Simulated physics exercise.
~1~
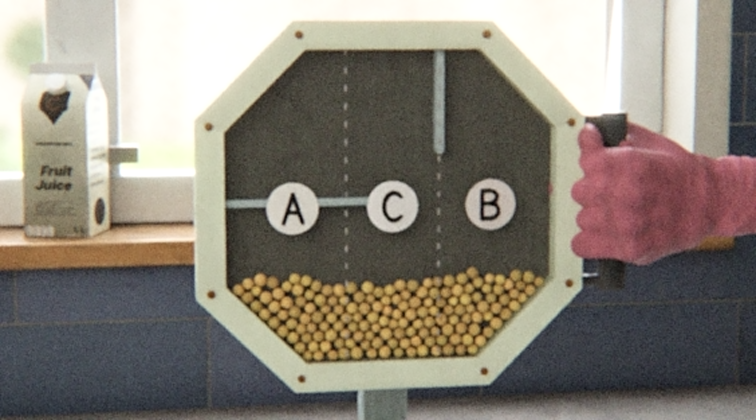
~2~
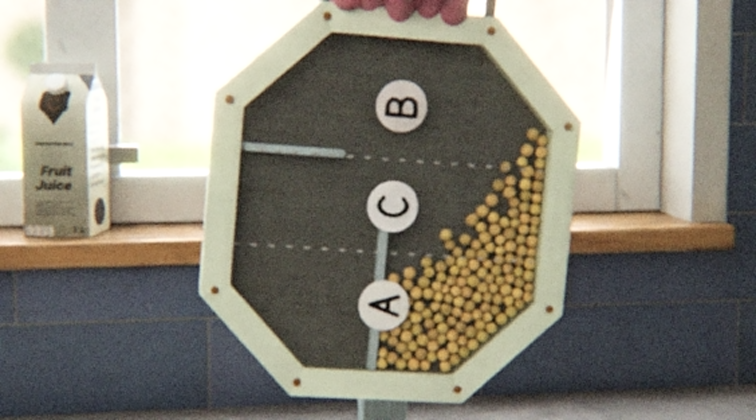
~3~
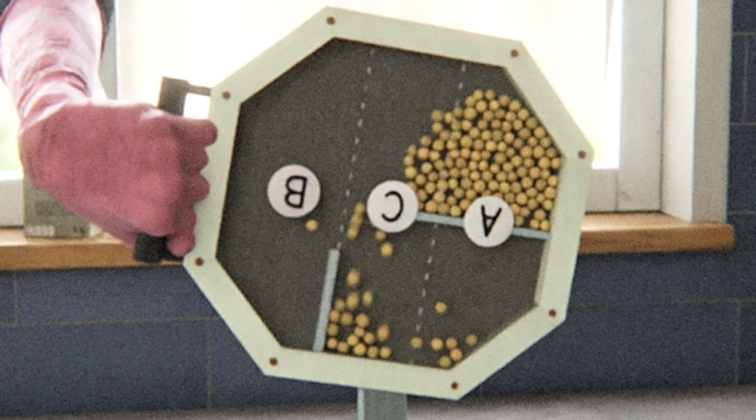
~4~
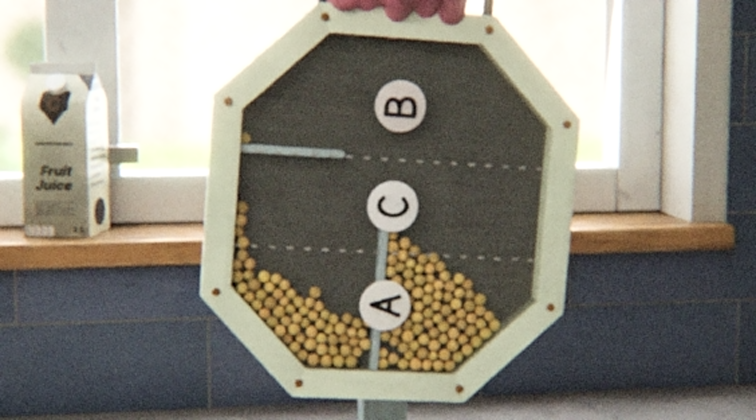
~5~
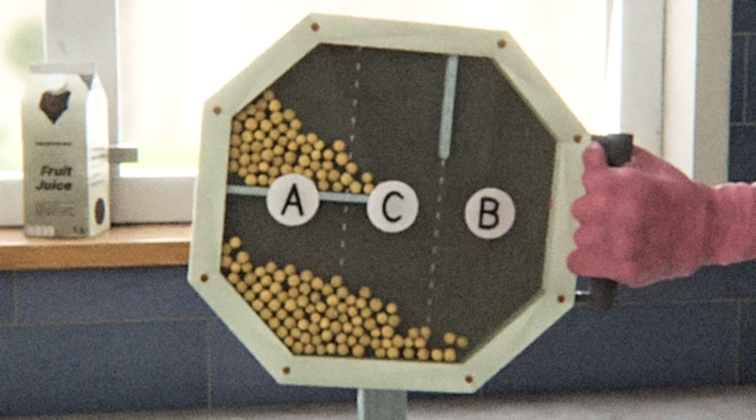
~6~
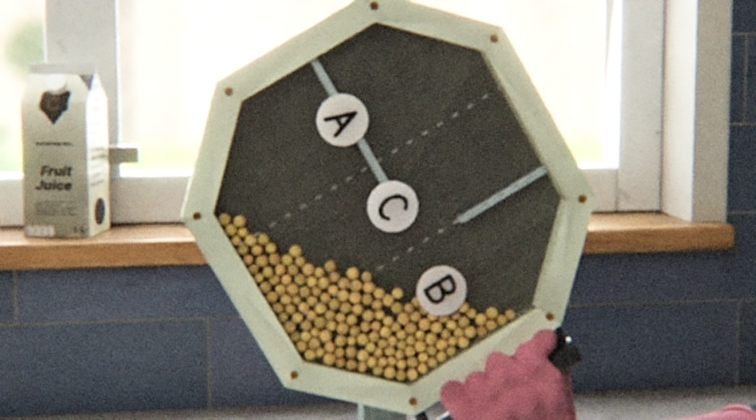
The footage shows a gloved hand turning an octagonal case of pale beads anticlockwise until it is nearly upside down, beads piling above the line by A, then swinging it back clockwise past level, where the beads settle along the bottom, mostly around B.
